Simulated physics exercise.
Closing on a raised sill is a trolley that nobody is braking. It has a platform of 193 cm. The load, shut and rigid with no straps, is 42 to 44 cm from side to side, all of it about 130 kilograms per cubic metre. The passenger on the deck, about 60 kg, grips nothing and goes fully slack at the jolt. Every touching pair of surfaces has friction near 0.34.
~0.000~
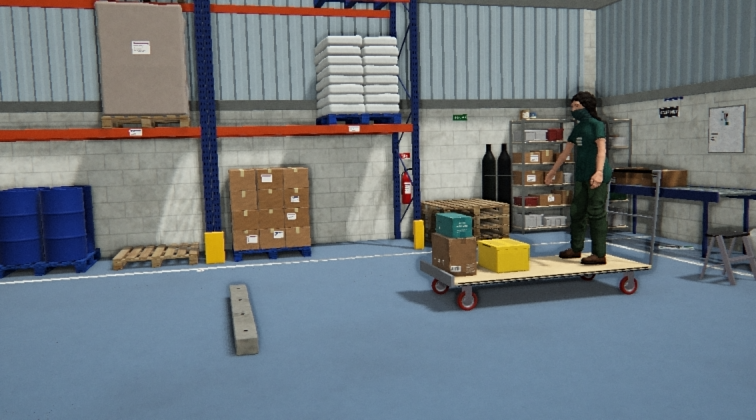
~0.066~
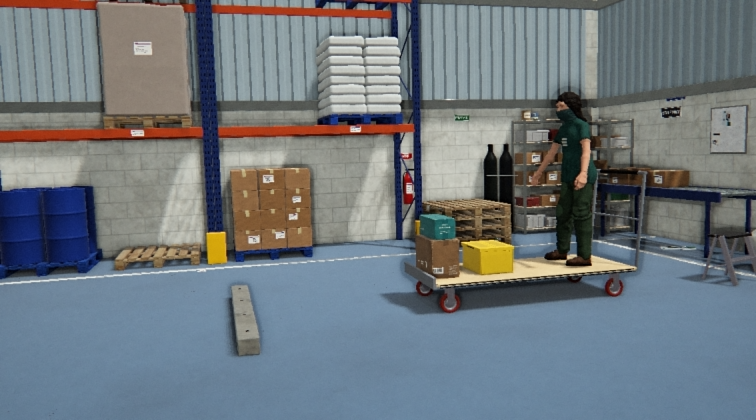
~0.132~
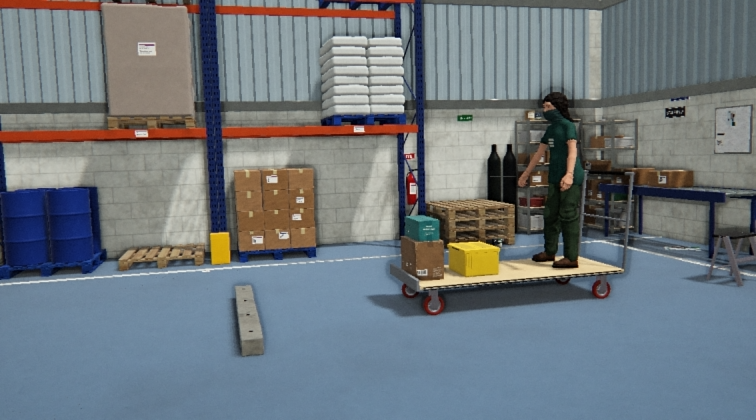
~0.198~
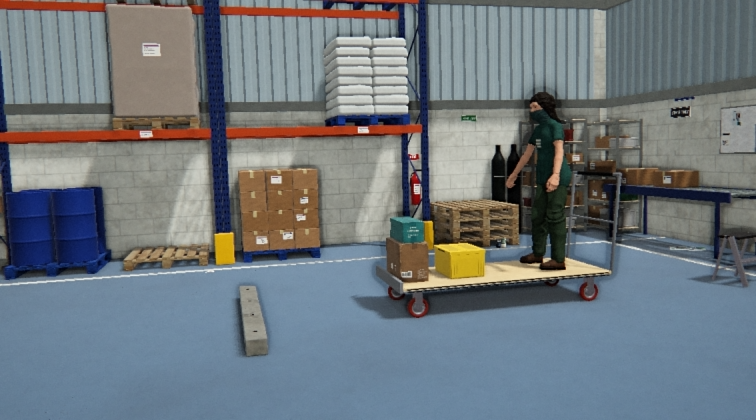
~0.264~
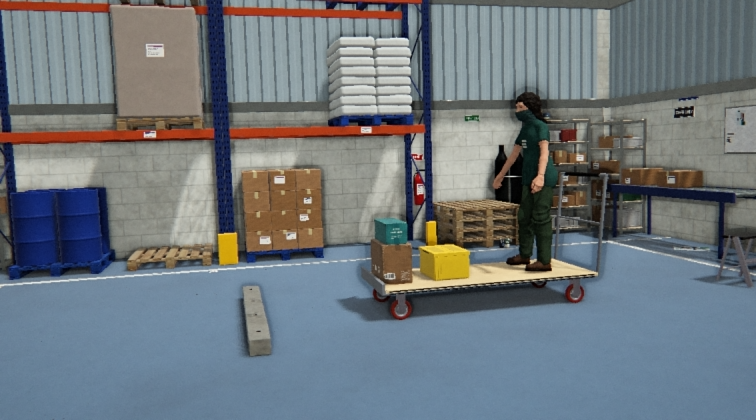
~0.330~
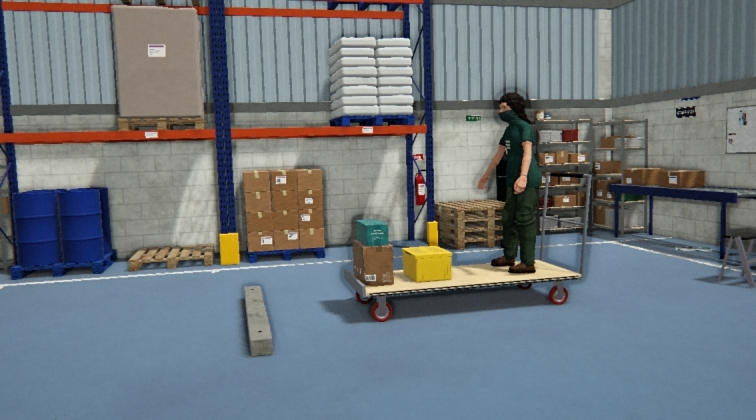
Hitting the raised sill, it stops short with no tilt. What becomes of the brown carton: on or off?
The brown carton ends off the deck at this speed.
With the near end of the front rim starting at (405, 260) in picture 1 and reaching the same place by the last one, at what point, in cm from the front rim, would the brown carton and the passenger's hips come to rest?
So the brown one stops 20 cm short of the front rim, while the hips stay 70 cm behind it.
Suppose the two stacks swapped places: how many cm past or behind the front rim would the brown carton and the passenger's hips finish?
Swapped: Brown 50 cm behind; hips 70 cm behind.
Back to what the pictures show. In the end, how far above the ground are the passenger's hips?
Roughly 60 cm.
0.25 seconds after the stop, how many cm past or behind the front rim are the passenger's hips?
Behind the rim by about 95 cm.
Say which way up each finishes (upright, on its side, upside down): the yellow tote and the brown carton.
Finally the yellow one is the right way up, while the brown one is resting on a side.
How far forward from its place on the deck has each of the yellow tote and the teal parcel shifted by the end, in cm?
Forward shift in cm: Yellow 45, teal 190.
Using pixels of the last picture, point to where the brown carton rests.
Roughly at (164, 315).
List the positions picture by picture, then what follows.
Brown carton (454, 254), yellow tote (503, 255), rim corner (453, 283); 171 cm still to roll, in the first frame.
Brown carton (437, 255), yellow tote (487, 257), rim corner (435, 285); 154 cm still to roll, in the second frame.
Brown carton (422, 257), yellow tote (473, 259), rim corner (418, 287); 136 cm still to roll, in the third frame.
Brown carton (407, 259), yellow tote (459, 261), rim corner (402, 289); 119 cm still to roll, in the fourth frame.
Brown carton (391, 260), yellow tote (444, 262), rim corner (384, 291); 101 cm still to roll, in the fifth frame.
Brown carton (373, 262), yellow tote (427, 264), rim corner (364, 293); 83 cm still to roll. Speed about 2.7 m/s, in the sixth frame.
After 0.64 s the deck stops.
After 1.19 s the brown carton is 26 cm past the rim, tilted 150°, near (220, 280) in the last picture's view.
After 1.64 s the brown carton is 71 cm past the rim, tilted 90°, near (165, 315) in the last picture's view.
Final state at 3.3 s, past the rim, teal parcel, brown carton and the passenger's hips; behind it, yellow tote.
